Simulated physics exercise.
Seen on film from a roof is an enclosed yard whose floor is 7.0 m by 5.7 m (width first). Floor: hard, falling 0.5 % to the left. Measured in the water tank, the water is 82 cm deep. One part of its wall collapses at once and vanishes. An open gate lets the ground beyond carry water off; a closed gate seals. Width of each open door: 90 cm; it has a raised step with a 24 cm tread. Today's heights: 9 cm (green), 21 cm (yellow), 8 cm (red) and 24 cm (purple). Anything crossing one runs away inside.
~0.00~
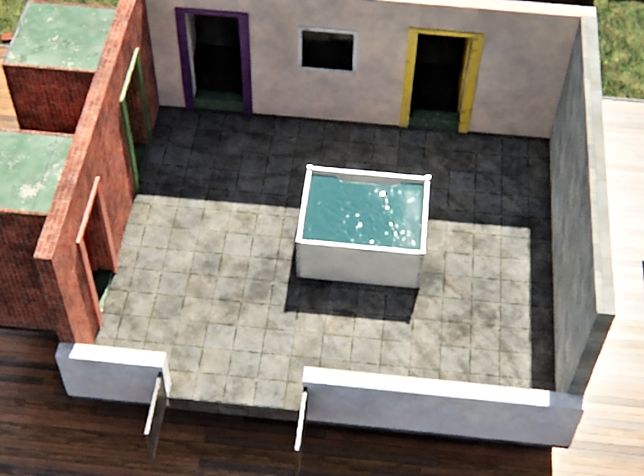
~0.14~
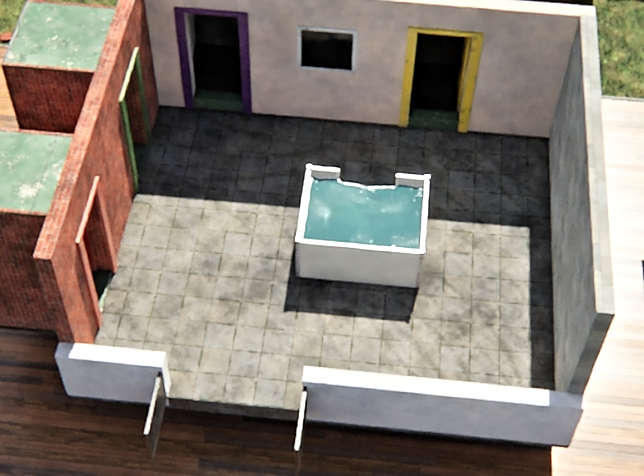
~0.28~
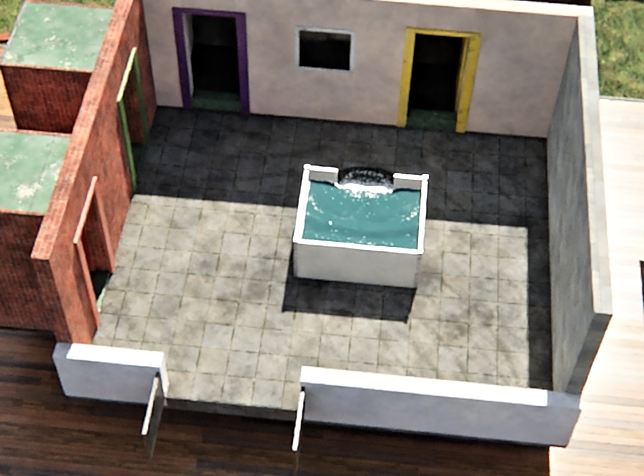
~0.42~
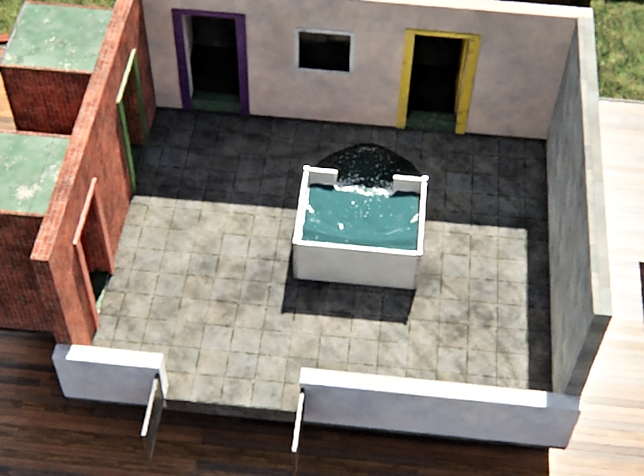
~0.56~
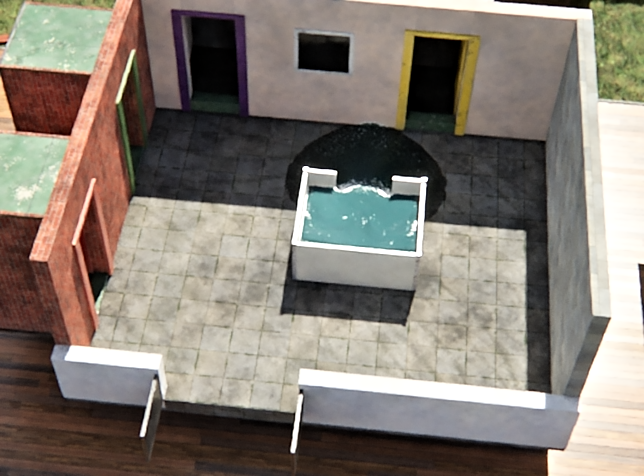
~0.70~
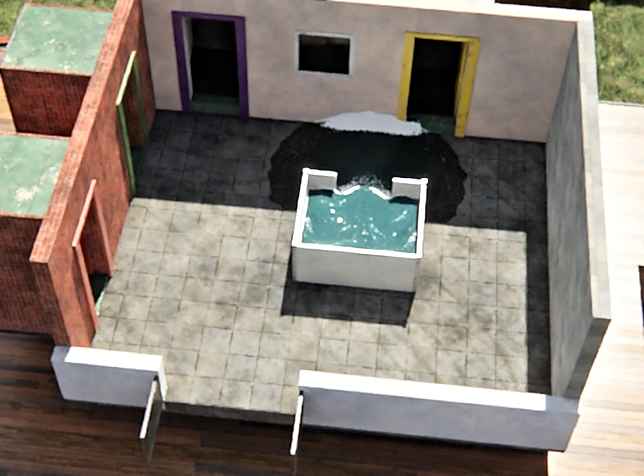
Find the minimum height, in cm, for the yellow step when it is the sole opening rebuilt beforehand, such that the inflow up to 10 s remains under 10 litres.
The minimum height is about 28 cm.
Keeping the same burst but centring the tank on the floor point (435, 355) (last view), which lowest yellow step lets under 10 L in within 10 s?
Then roughly 22 cm.
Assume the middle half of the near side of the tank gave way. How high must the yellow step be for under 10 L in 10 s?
In that case about 6.5 cm.
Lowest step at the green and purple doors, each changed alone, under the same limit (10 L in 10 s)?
You'd want some 13.5 cm at green and some 8.0 cm at purple.
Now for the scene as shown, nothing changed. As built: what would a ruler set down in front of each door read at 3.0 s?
Lab note, cm: Green 17; yellow 20; red 0; purple 7.
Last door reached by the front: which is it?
The red one.
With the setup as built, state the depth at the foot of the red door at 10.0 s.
5.0 cm.
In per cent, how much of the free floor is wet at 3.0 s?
Roughly 40 percent.
After 1.4 s water covers 20 % of the floor, deepest (42 cm) near (365, 131); 31 cm at the yellow door, 11 litres in over its 21 cm step.
After 3.0 s water covers 40 % of the floor, deepest (26 cm) near (154, 120); 20 cm at the yellow door, 38 litres in over its 21 cm step.
After 10.0 s water covers 95 % of the floor, deepest (8 cm) near (82, 378); 5 cm at the yellow door, 39 litres in over its 21 cm step.
At the yellow door as built, the water arrived by 0.7 s and peaked near 31 cm at 1.4 s.
Run again over the same 10 s with other heights there, 30 litres in over 22.5 cm, 4 litres over 30.5 cm. The limit of 10 litres is kept from about 28 cm up.
